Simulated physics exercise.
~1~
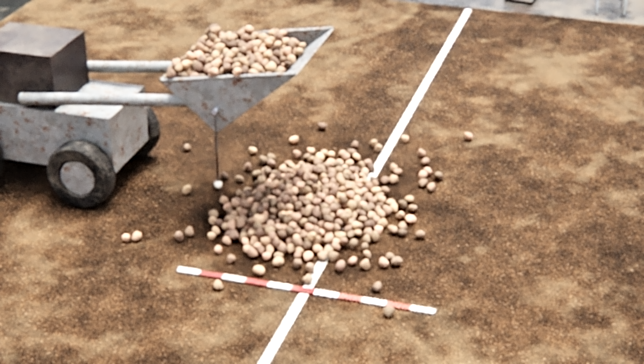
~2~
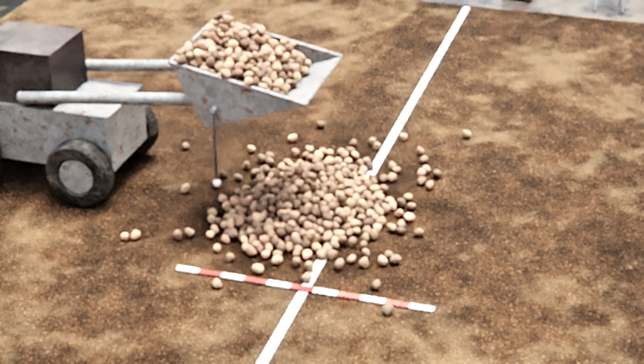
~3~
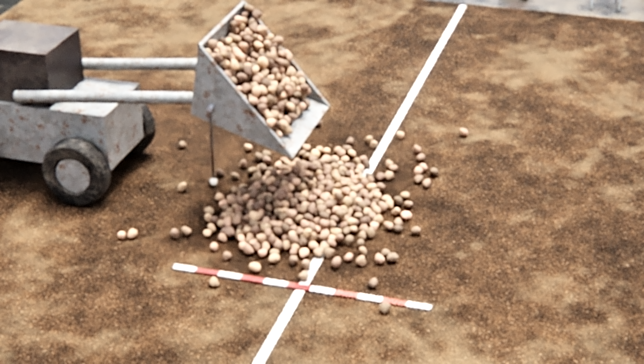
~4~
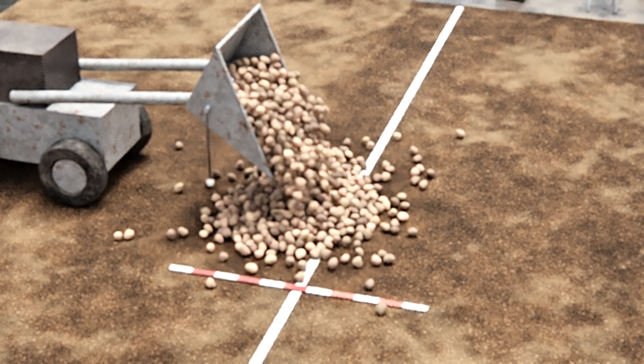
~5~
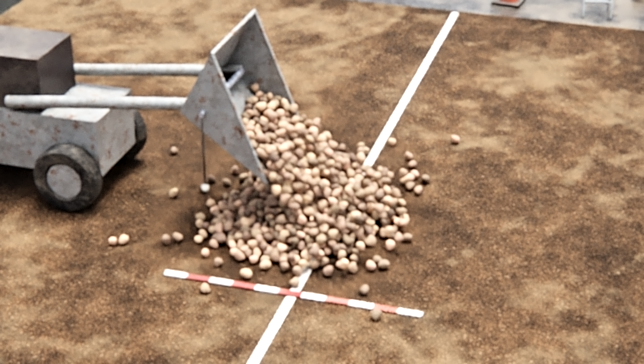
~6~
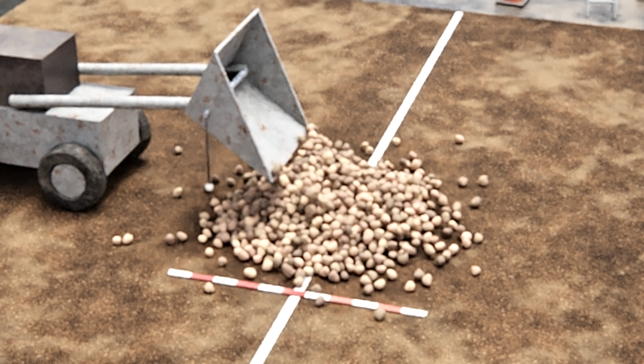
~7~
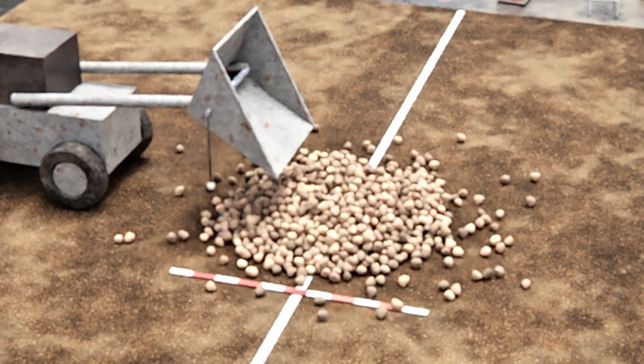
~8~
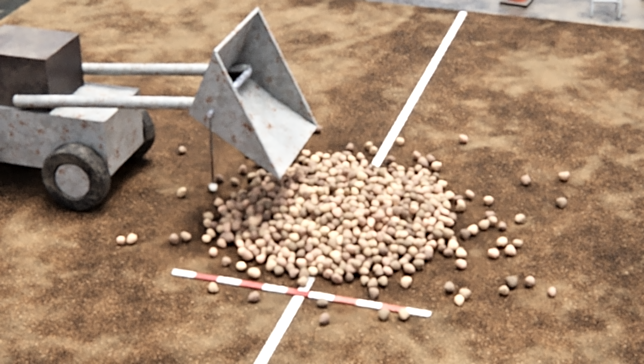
A grey wheeled loader stands at the left on mottled brown ground, seen from above and to the side, its bucket heaped with rounded, pale tan stones. Below the bucket lies a loose pile of similar stones, beside a long white line and a red-and-white striped staff. The bucket tips forward to the right, steeper and steeper, and stones begin to slide onto the pile. They pour out in a mass, and the heap spreads rightward across the line. The bucket ends empty and still tilted down, with a broad mound straddling the line and a few stones scattered farther right.
